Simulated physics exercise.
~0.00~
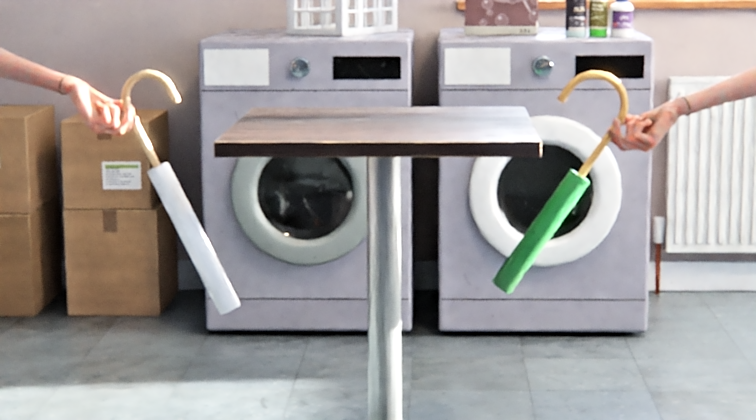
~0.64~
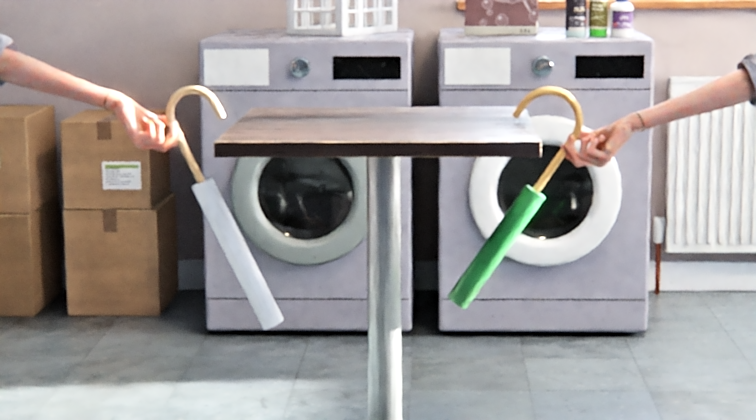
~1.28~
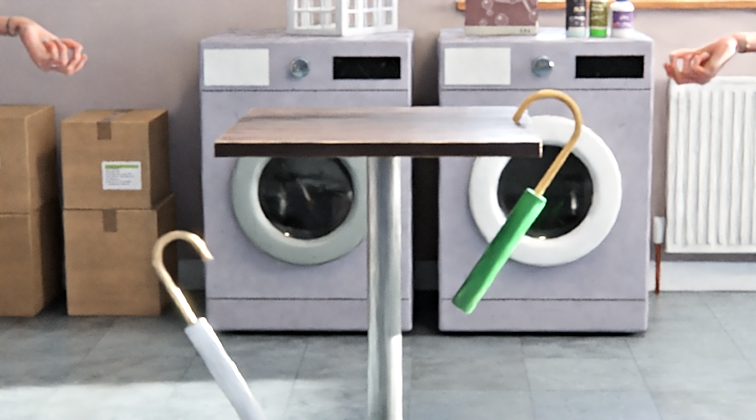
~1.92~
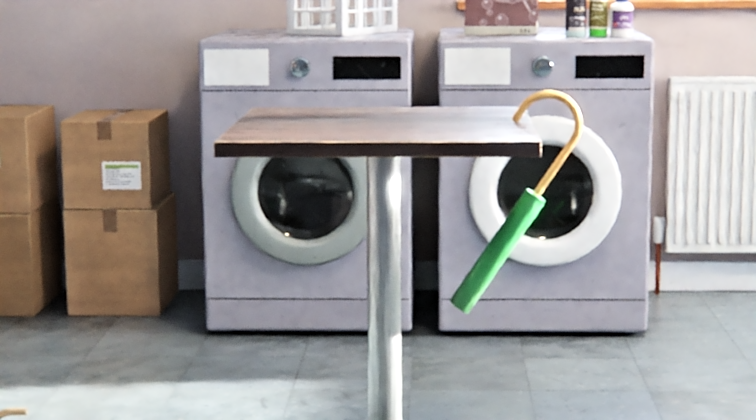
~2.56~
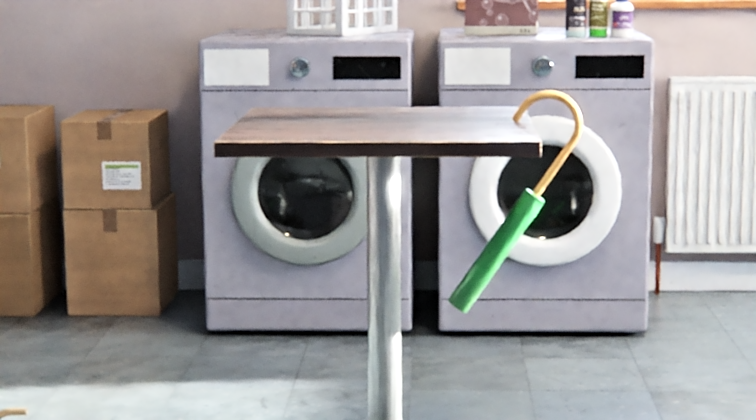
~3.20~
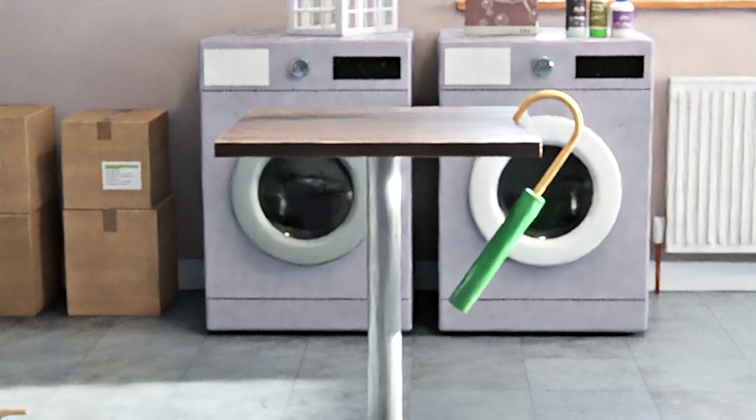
In a laundry room, hands release two umbrellas; the white falls, the green hangs from the table.
